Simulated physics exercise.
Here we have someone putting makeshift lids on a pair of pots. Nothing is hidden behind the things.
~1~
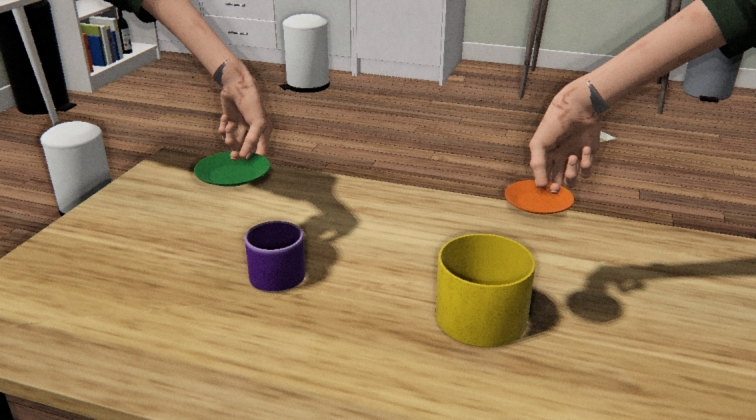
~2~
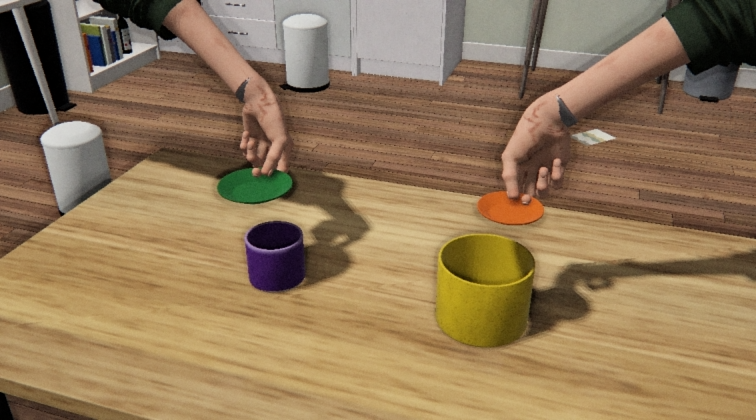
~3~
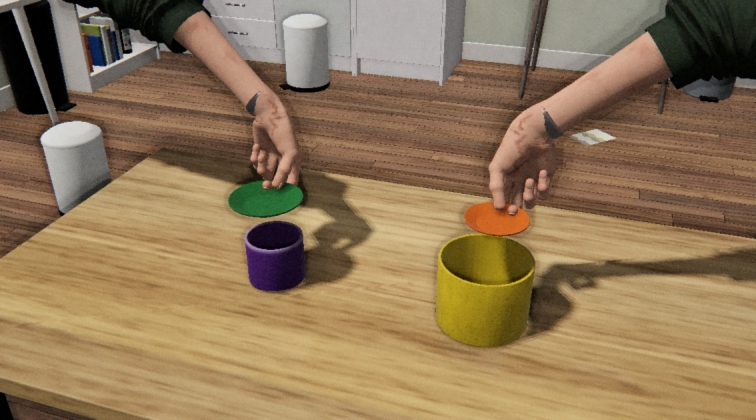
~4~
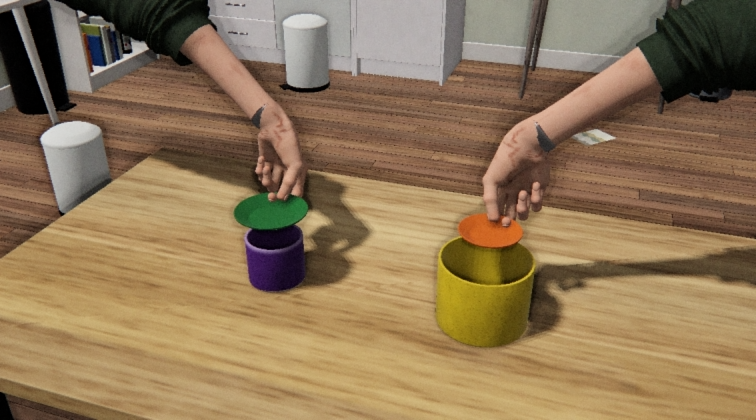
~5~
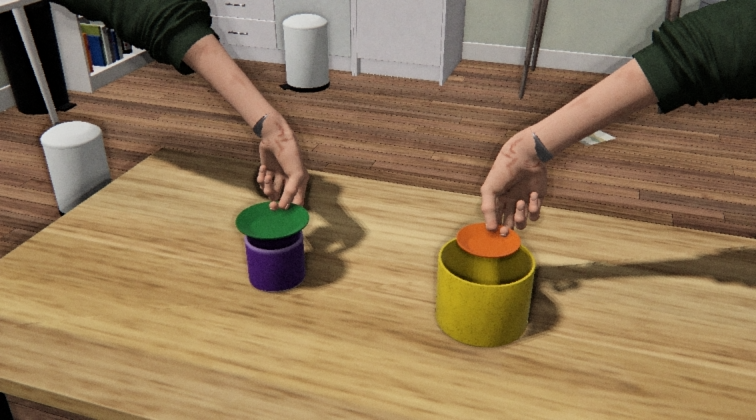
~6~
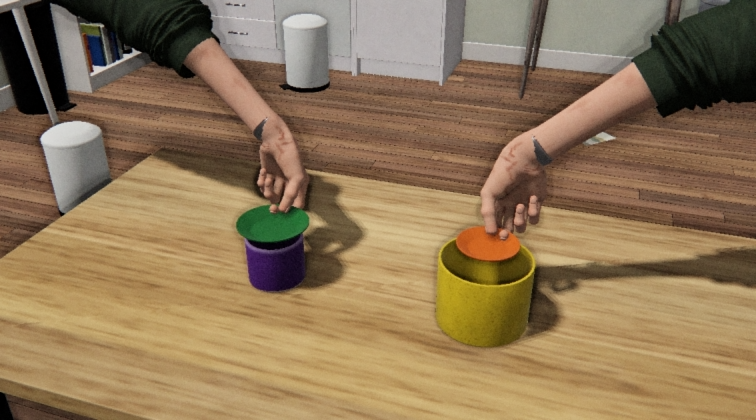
The video shows two hands above a wooden table bringing a green saucer over a small purple mug on the left and lowering an orange saucer to the opening of a larger yellow mug on the right, still holding both.
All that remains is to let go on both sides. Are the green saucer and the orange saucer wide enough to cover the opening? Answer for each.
In the end the green saucer works as a lid, the orange saucer slips past the rim.
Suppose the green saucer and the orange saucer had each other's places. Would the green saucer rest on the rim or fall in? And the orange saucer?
The green saucer drops inside, the orange saucer sits on the rim.
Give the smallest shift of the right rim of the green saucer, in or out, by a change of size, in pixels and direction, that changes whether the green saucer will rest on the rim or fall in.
A shift of 8 pixels, going left.
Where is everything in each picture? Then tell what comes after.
The first frame shows still on the way; green saucer (233, 171); orange saucer (539, 200); left mug (276, 257).
The second frame shows still on the way; orange saucer (510, 211); right mug (484, 289).
The third frame shows still on the way; green saucer (266, 202); left mug (276, 257).
The fourth frame shows still on the way; orange saucer (490, 234); right mug (484, 289).
The fifth frame shows still on the way; green saucer (273, 223); left mug (276, 257).
The sixth frame shows in place, still held; green saucer (273, 226); orange saucer (488, 247); right mug (484, 289).
Then, 0.14 s past the last view, green saucer sitting on the rim near (274, 231); orange saucer travelled a little near (485, 273).
Finally, the green saucer rests on the rim, near (274, 231); the orange saucer falls in, near (482, 312).
